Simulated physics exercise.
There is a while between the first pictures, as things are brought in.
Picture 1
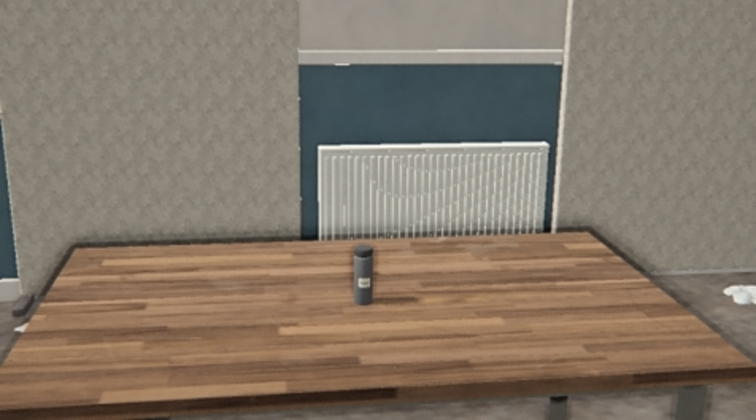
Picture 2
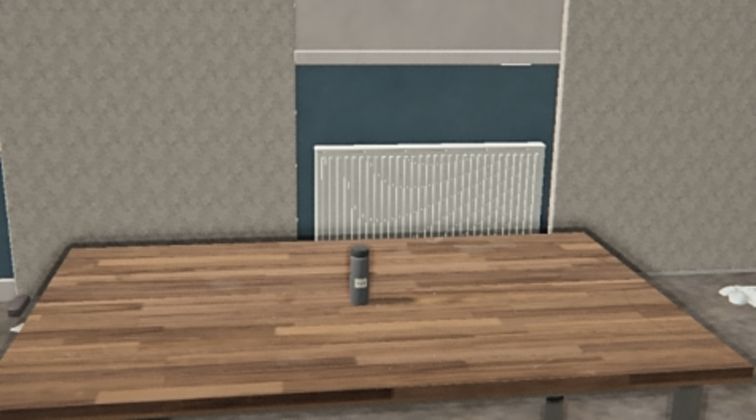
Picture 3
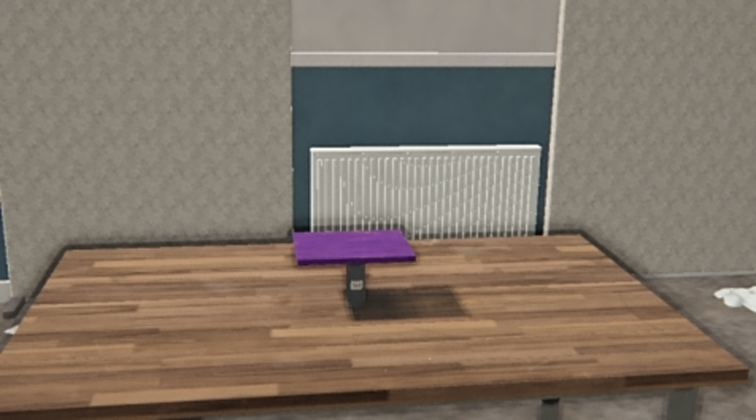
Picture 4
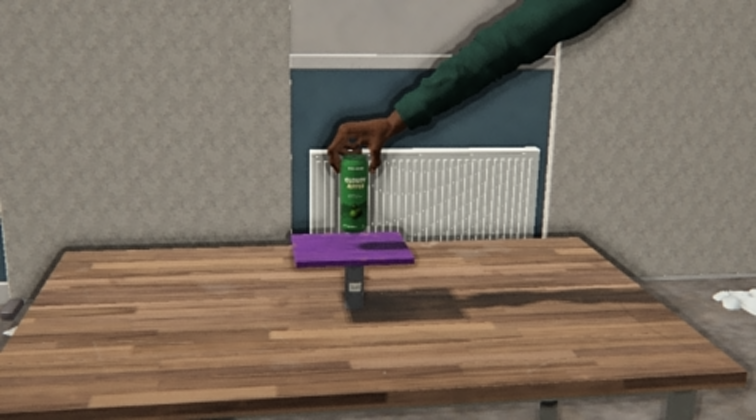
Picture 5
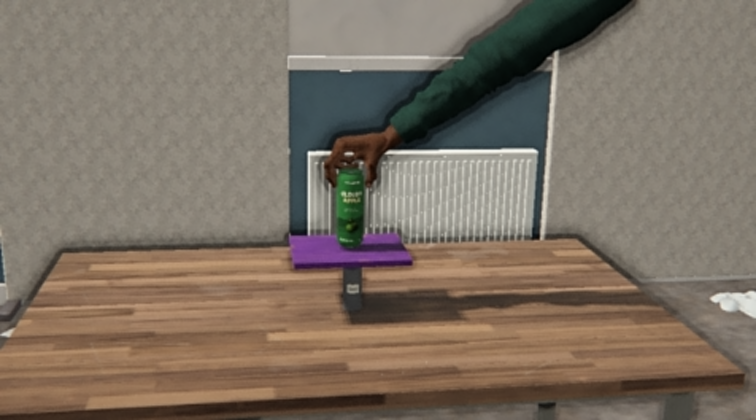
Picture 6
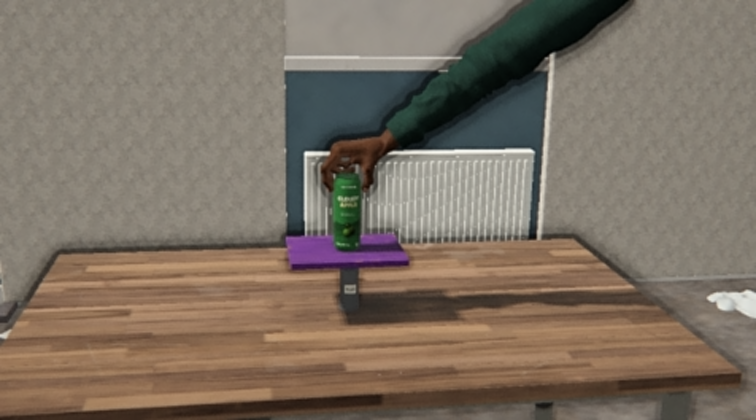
A hand in a green sleeve lowering a green can onto a purple board atop a dark cylinder on a wooden table.
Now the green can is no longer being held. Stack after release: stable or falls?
The balance lasts.
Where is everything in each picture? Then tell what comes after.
In the first frame, the last thing is not in view yet.
In the second frame, the last thing is not in view yet.
In the third frame, the last thing is not in view yet; purple board (352, 247).
The fourth frame shows still above its spot; green can (354, 194); purple board (351, 249).
The fifth frame shows still above its spot; green can (350, 208); purple board (349, 250).
The sixth frame shows in place under the hand; green can (347, 212); purple board (346, 251).
Then, 0.50 s after the last picture, nothing has stirred.
Then, 1.30 s after the last picture, green can resting near (347, 212).
At rest, all 3 in place. Seen from the same camera at the end, green can near (347, 213). The stack stays up.
